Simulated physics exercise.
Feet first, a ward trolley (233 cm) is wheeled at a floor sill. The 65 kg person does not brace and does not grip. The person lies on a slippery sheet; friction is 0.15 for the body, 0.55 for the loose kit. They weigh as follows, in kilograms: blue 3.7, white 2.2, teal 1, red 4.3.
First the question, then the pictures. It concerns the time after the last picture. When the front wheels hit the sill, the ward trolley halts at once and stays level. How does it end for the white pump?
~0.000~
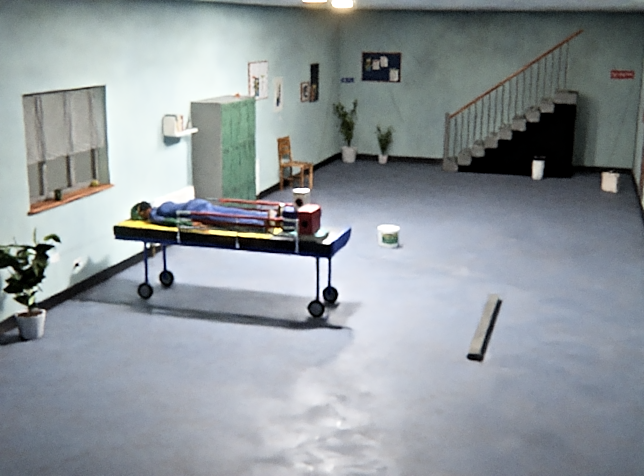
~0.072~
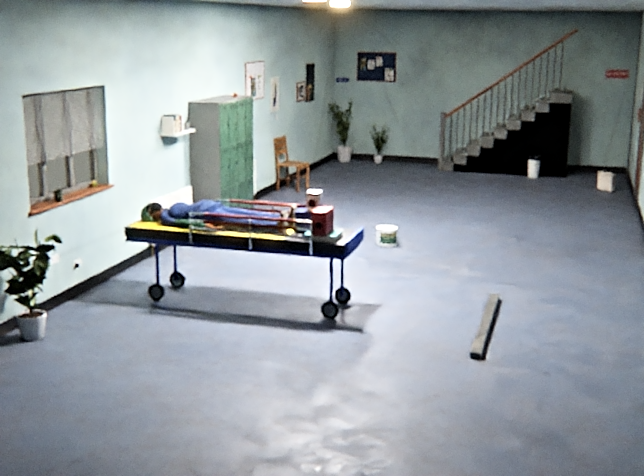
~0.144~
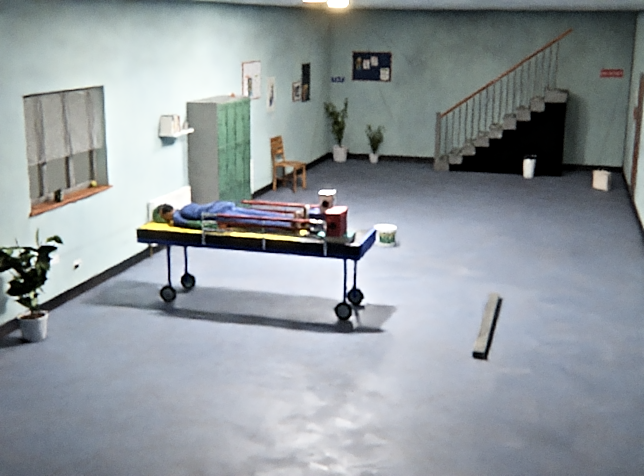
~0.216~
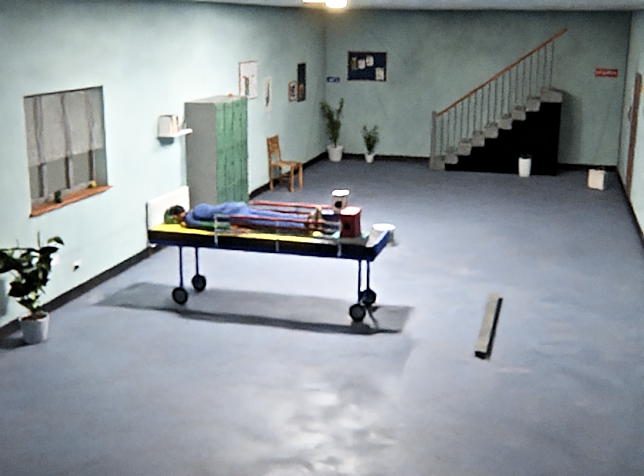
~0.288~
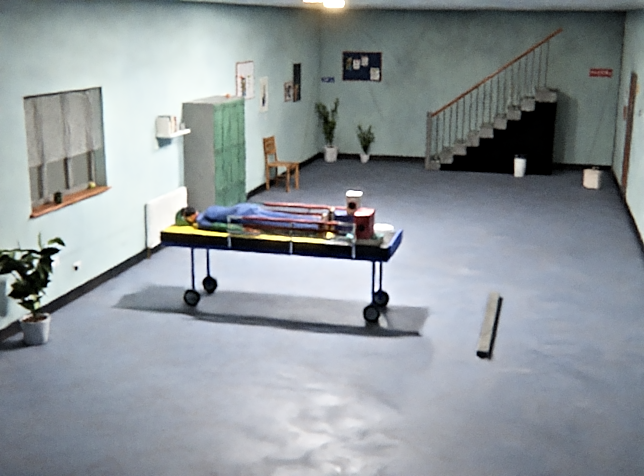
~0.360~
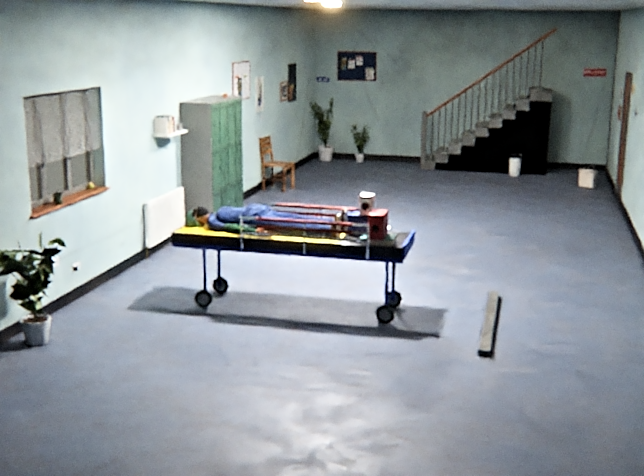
Result: Shed.
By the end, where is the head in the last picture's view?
I'd put it close to (307, 226) in the last view.
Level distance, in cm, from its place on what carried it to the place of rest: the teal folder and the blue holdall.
Teal folder about 10, blue holdall about 25.
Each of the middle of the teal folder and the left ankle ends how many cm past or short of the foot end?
So the teal folder stops 20 cm short, while the left ankle stops 50 cm short.
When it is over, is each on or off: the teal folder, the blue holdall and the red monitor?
At the end: Teal folder still in place; blue holdall still in place; red monitor fallen away.
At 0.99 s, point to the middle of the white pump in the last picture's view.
Roughly at pixel (476, 210).
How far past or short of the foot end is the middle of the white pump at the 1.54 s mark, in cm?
Past it by around 25 cm.
It happens at 0.84 s.
After 0.99 s the white pump is 24 cm short of the foot end, tilted 0°, near (476, 210) in the last picture's view; the teal folder 19 cm short of the foot end, tilted 0°.
After 1.24 s the white pump is 1 cm past the foot end, tilted 65°, near (502, 212) in the last picture's view; the teal folder 19 cm short of the foot end, tilted 0°.
After 1.54 s the white pump is 23 cm past the foot end, tilted 115°, near (523, 268) in the last picture's view.
When all is still (2.1 s), blue holdall stays on; white pump drops off; teal folder stays on; red monitor drops off; left ankle stops short of the foot end.
